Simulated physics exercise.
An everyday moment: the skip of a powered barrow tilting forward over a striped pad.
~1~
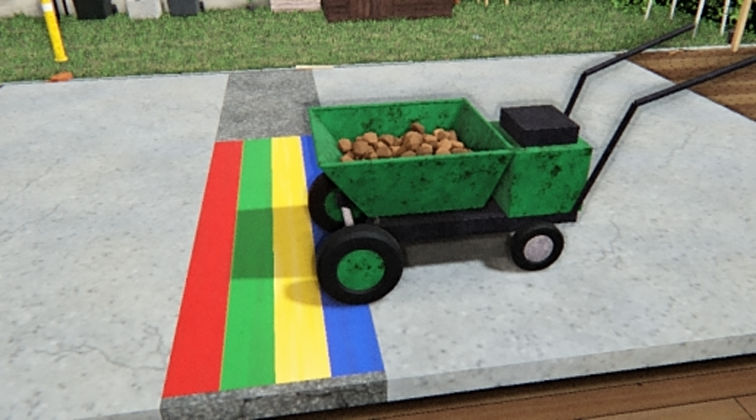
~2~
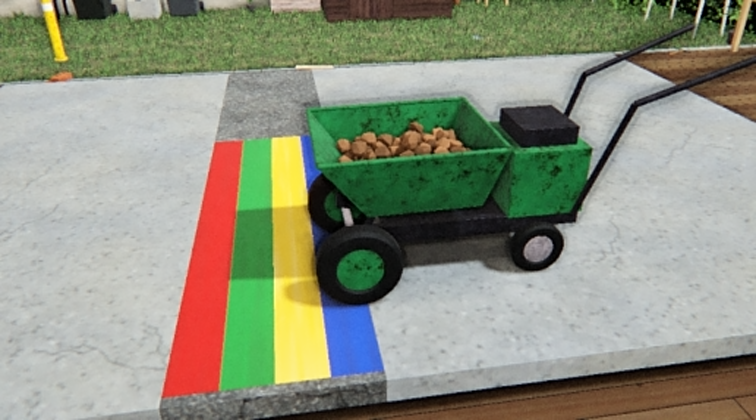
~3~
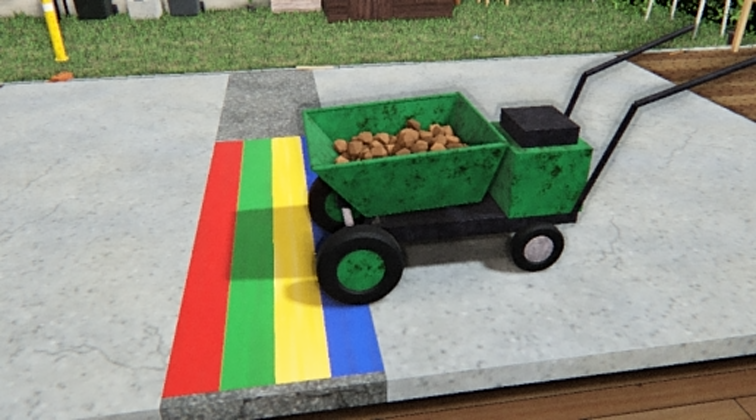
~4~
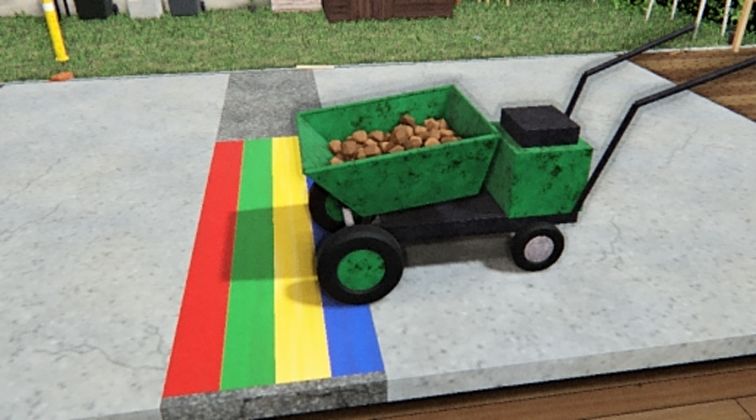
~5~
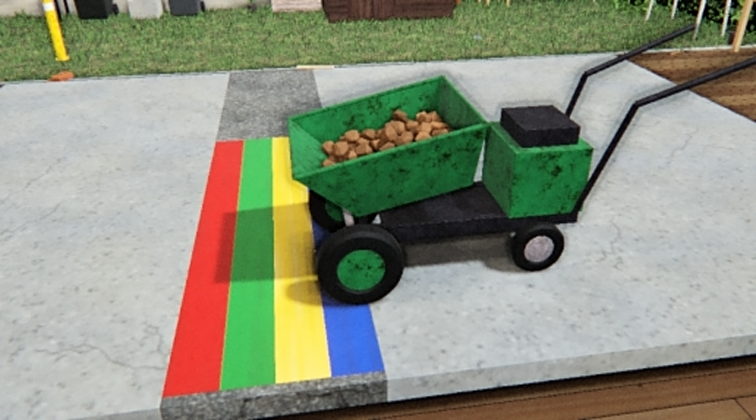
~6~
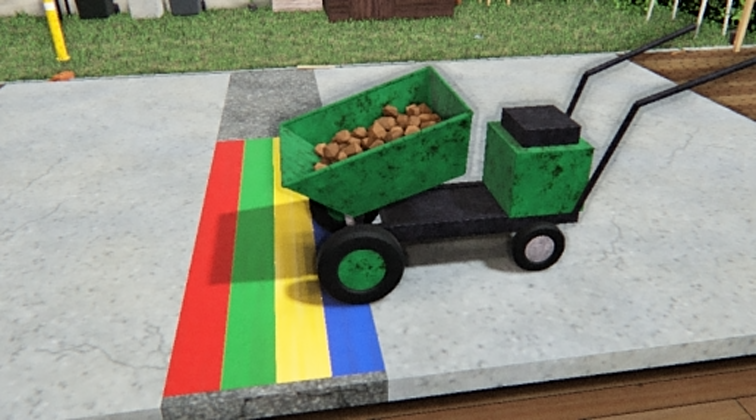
On a concrete slab beside grass, a green powered barrow's skip of brown clods gradually tilting forward to the left over coloured stripes.
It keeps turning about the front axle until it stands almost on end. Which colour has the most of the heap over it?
The heap favours the red strip.
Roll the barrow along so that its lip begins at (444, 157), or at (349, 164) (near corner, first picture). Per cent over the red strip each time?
About 10 and 30 per cent.
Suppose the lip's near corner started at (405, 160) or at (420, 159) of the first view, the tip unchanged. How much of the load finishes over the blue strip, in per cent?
In turn 0 and 10 in a hundred.
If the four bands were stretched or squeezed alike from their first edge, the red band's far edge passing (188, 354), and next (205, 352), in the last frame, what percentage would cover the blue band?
First some 0, then 0 per cent.
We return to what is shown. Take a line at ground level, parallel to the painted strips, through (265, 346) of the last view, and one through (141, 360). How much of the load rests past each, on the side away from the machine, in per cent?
Near 80 % and 20 %.
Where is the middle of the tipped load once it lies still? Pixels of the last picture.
At about (199, 272).
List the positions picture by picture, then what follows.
Lip of the skip near (320, 166), level; top of the load near (422, 153), clay clods; blue strip near (350, 331); yellow strip near (300, 337); green strip near (250, 343); red strip near (197, 349), in the first picture.
Lip of the skip near (318, 167), level; top of the load near (421, 153), in the second picture.
Lip of the skip near (313, 169), tipped barely; top of the load near (417, 150), in the third picture.
Lip of the skip near (305, 173), tipped a little; top of the load near (433, 147), in the fourth picture.
Lip of the skip near (295, 178), tipped a little; top of the load near (424, 141), in the fifth picture.
Lip of the skip near (284, 186), tipped clearly; top of the load near (414, 124); blue strip near (351, 331); yellow strip near (301, 337); green strip near (250, 342); red strip near (198, 348), in the sixth picture.
Shortly afterwards, skip tipped steeply; the whole lot in the skip.
Next, skip tipped right over; the bulk in the skip; only a few over the green strip; a little over the red strip; only a few falling; only a few off the paint.
Some moments later, skip tipped right over; near a quarter in the skip; a little over the green strip; near half over the red strip; near a quarter off the paint.
In the end, skip tipped right over; near a quarter in the skip; none at all over the blue strip; none at all over the yellow strip; a little over the green strip; near half over the red strip; near a quarter off the paint.
